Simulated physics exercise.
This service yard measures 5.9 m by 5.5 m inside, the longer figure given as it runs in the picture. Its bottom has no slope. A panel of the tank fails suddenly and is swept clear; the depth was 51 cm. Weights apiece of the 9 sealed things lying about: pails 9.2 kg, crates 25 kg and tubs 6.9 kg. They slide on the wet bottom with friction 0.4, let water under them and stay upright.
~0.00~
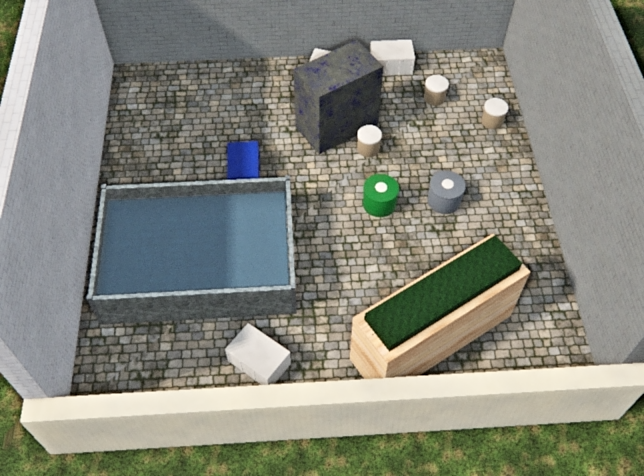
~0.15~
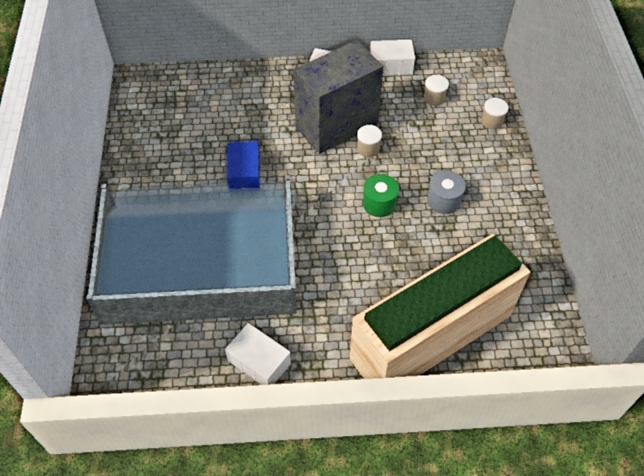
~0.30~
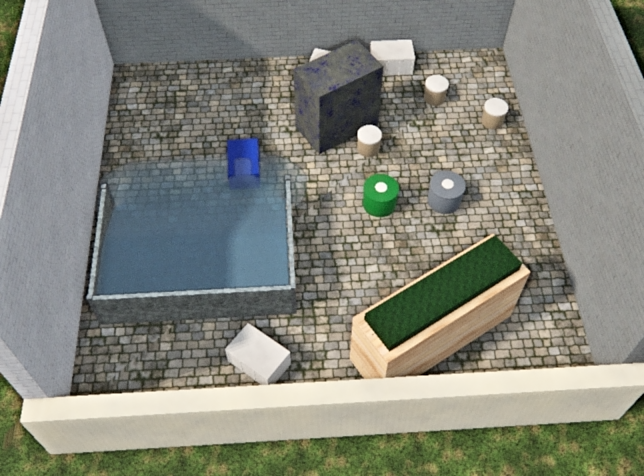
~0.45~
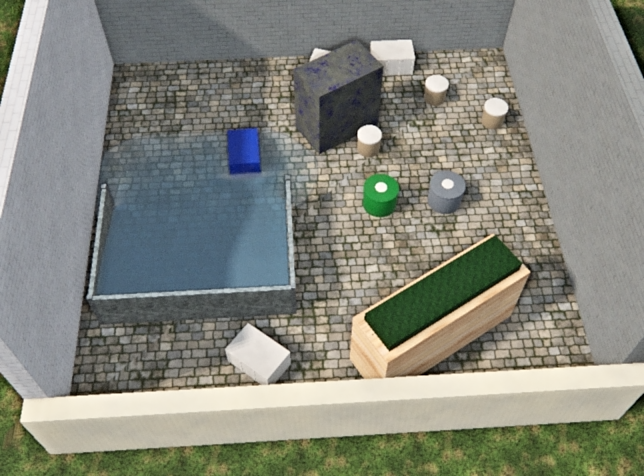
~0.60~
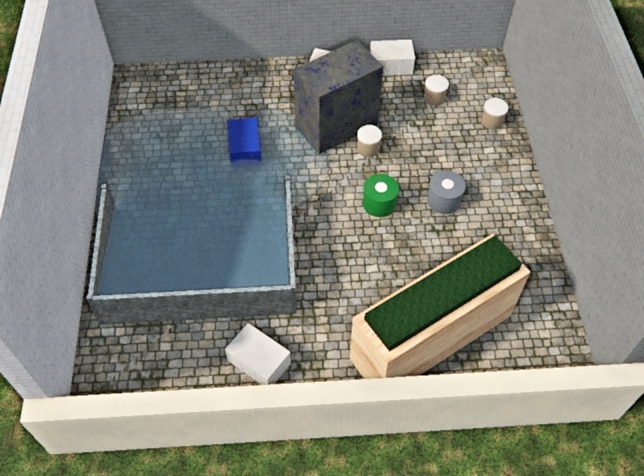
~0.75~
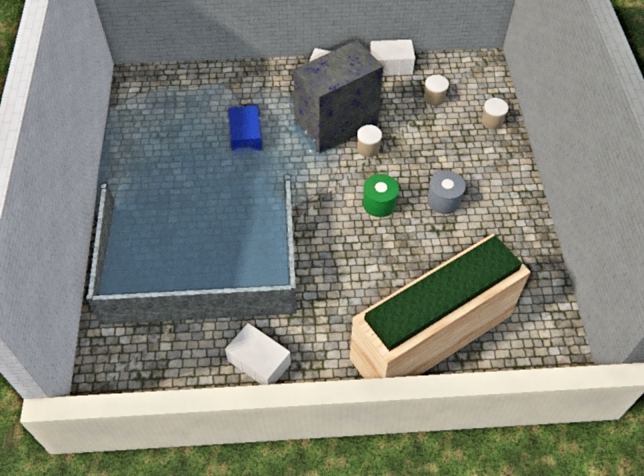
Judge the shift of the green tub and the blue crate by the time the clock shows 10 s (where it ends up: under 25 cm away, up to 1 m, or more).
The green tub ends far away, the blue crate ends far away.
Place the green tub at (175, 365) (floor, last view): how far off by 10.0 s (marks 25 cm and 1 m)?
It barely shifts.
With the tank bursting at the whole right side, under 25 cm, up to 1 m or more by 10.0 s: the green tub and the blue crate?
Then the green tub ends far away, the blue crate holds its place.
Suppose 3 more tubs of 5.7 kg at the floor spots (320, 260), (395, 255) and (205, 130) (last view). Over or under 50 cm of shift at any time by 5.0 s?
In turn: Short of it, less, past it.
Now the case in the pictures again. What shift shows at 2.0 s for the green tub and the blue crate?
Roughly 0 and 200 cm by then.
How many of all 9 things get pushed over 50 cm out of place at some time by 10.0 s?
I count 7.
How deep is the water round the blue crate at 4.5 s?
About 10 cm.
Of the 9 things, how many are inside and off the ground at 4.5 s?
At that moment 1.
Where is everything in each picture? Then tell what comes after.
The green tub at (381, 188) rests on the ground; the blue crate at (243, 159), on the bottom; 3.3 m2 under water; 0 of 9 have shifted, in the first picture.
The green tub at (381, 188) rests on the ground; the blue crate at (243, 159), on the bottom; water covers 4.3 m2; 0 of 9 have shifted, in the second picture.
The green tub at (381, 188) rests on the ground; the blue crate at (243, 156) rests on the ground, 5 cm from its start; 5.5 m2 under water; 0 of 9 have shifted, in the third picture.
The green tub at (381, 188) rests on the ground; the blue crate at (243, 146), on the bottom, 22 cm from its start; 6.8 m2 under water; 1 of 9 have shifted, in the fourth picture.
The green tub at (381, 188) rests on the ground; the blue crate at (244, 135), on the bottom, 42 cm from its start; water covers 8.1 m2; 1 of 9 have shifted, in the fifth picture.
The green tub at (381, 188) rests on the ground; the blue crate at (244, 123), on the bottom, 64 cm from its start; water covers 9.4 m2; 1 of 9 have shifted, in the sixth picture.
After 2.0 s the green tub is near (381, 188), 0.0 m from its start, aground; the blue crate is near (260, 50), 2.0 m from its start, afloat; 1 afloat.
After 4.5 s the green tub is near (386, 191), 0.1 m from its start, aground; the blue crate is near (447, 56), 3.5 m from its start, aground; 1 afloat.
After 7.0 s the green tub is near (487, 247), 1.5 m from its start, afloat; the blue crate is near (480, 62), 3.8 m from its start, aground; 2 afloat.
After 10.0 s the green tub is near (581, 339), 3.0 m from its start, afloat; the blue crate is near (486, 65), 3.8 m from its start, aground; 2 afloat.
